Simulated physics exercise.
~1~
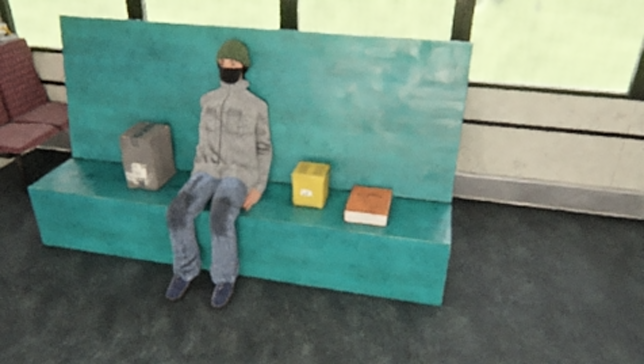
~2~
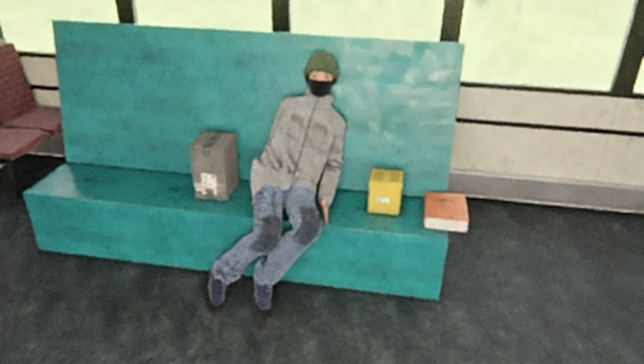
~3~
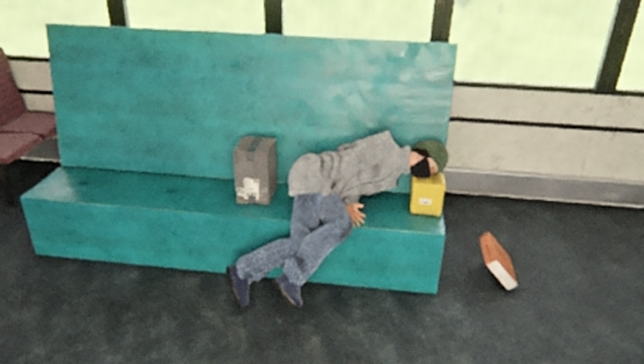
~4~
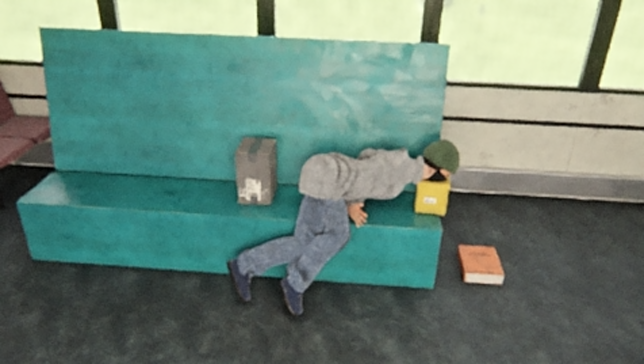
A limp passenger in a green beanie, dark face covering, grey jacket and jeans sits on a long teal bench inside a vehicle, seen from the front and slightly above. A grey box stands to the left, with a yellow tub and an orange book-like folder to the right. Everything on the seat slides right, and the passenger leans that way as the folder reaches the bench end. The folder tips off while the passenger topples sideways, head coming down by the tub. Finally the folder lies on the dark floor, while the box, tub and slumped passenger remain on the bench.
